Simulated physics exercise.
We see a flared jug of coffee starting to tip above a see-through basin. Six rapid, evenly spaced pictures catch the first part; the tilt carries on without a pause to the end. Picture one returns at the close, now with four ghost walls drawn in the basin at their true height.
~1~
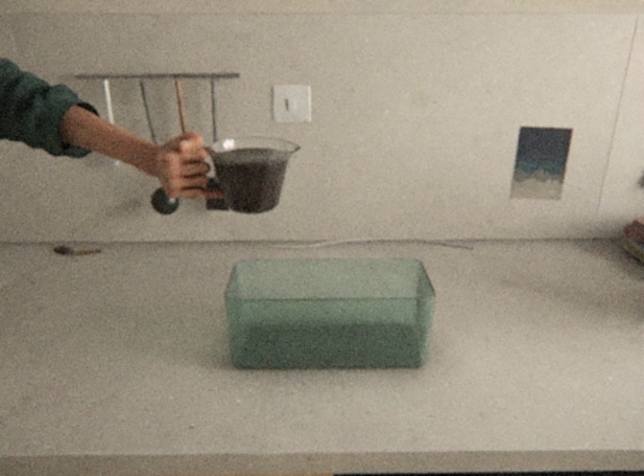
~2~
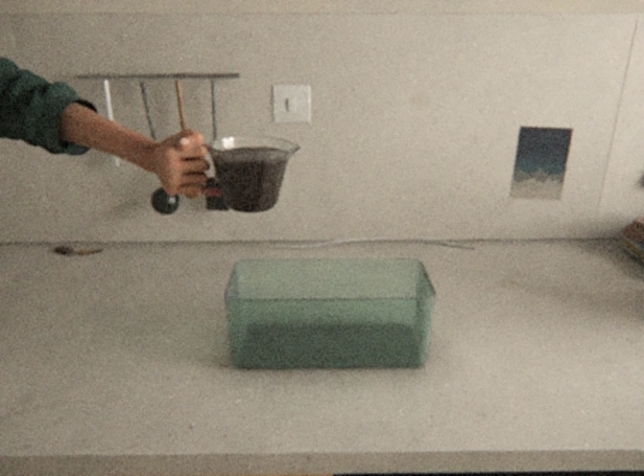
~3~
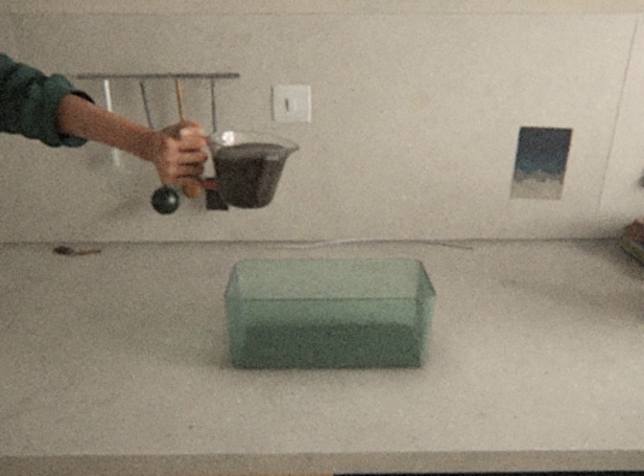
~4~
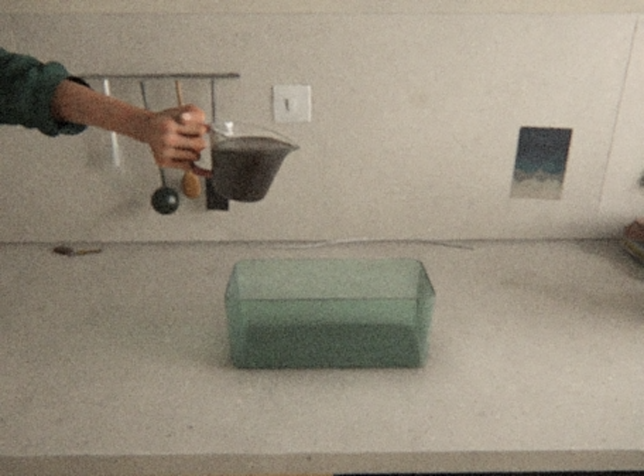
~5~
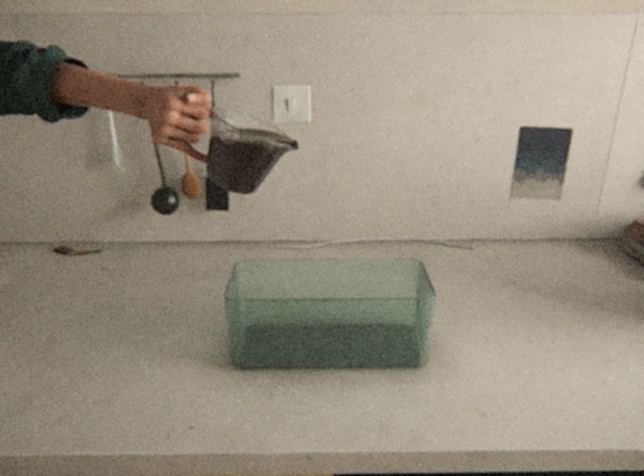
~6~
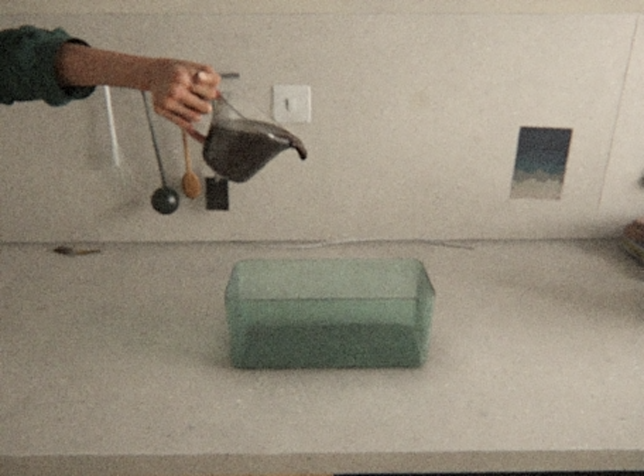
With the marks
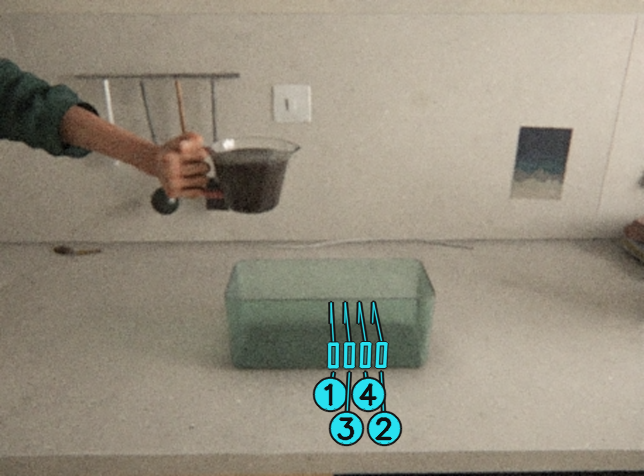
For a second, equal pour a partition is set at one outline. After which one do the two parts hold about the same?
2 is best.
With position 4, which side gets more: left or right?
More ends on the right.
On the marked copy, 1 at (333, 372); 2 at (381, 372); 3 at (349, 372); 4 at (365, 372).
With 1, about 20 % ends left of the wall and 73 % right of it; 7 % is lost outside.
With 2, about 47 % ends left of the wall and 42 % right of it; 11 % is lost outside.
With 3, about 20 % ends left of the wall and 74 % right of it; 6 % is lost outside.
With 4, about 29 % ends left of the wall and 65 % right of it; 6 % is lost outside.
